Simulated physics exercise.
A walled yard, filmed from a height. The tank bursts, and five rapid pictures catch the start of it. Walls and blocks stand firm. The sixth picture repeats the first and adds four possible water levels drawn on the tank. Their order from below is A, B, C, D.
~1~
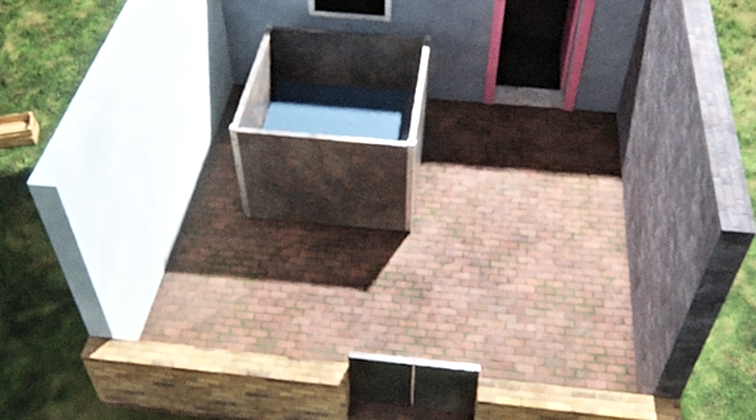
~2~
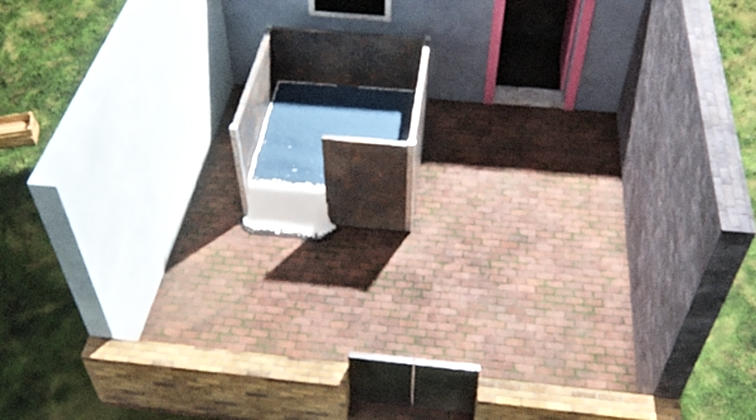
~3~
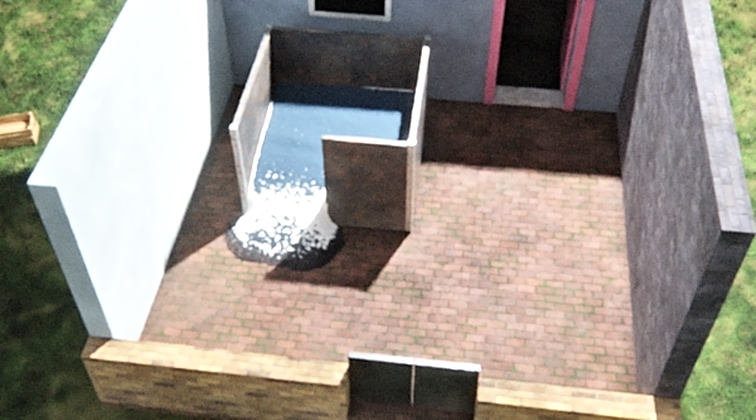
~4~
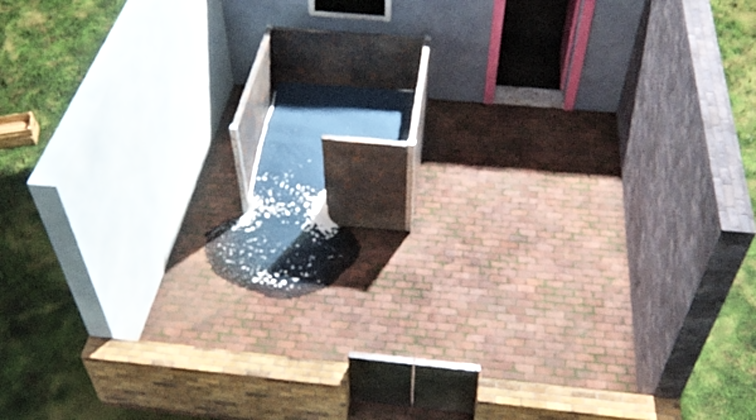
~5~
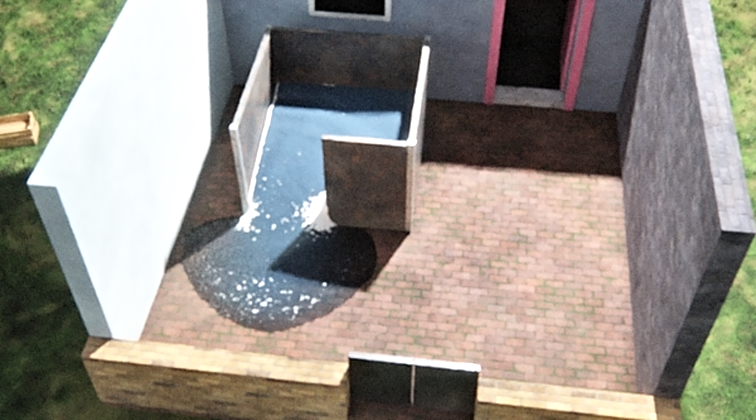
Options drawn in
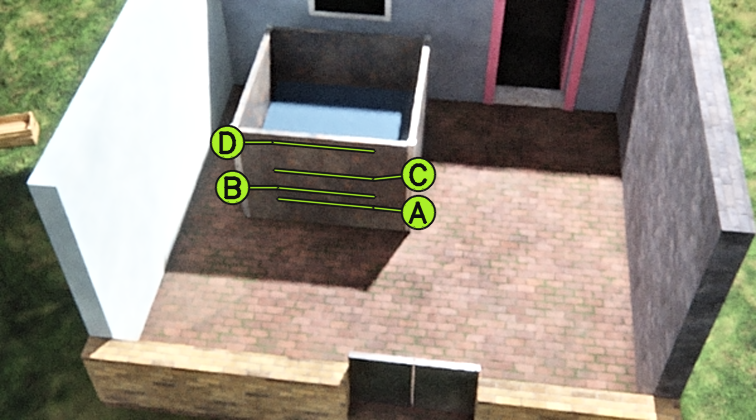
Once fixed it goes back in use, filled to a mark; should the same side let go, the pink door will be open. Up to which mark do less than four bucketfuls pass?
Go for B.
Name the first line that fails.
C it is.
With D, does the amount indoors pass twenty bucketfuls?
Yes, it does.
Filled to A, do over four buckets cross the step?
No, that is safe.
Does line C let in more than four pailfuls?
Yes, that goes wrong.
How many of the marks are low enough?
Two.
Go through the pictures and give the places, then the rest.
Water in the tank at rest, its middle at (338, 132); foot of the pink doorway at (528, 106); shut gate at (414, 368).
Water covers 1 % of the ground and shows as far out as (329, 231).
Water covers 4 % of the ground and shows as far out as (311, 263).
Water covers 7 % of the ground and shows as far out as (300, 288).
Water covers 12 % of the ground and shows as far out as (248, 310).
On the marked copy, A at (326, 203); B at (325, 192); C at (324, 174); D at (322, 146); from the bottom up A, B, C, D.
With A, nothing gets over.
With B, a splash gets over, under a bucket.
With C, about 11 bucketfuls get in.
With D, dozens of bucketfuls pour in.
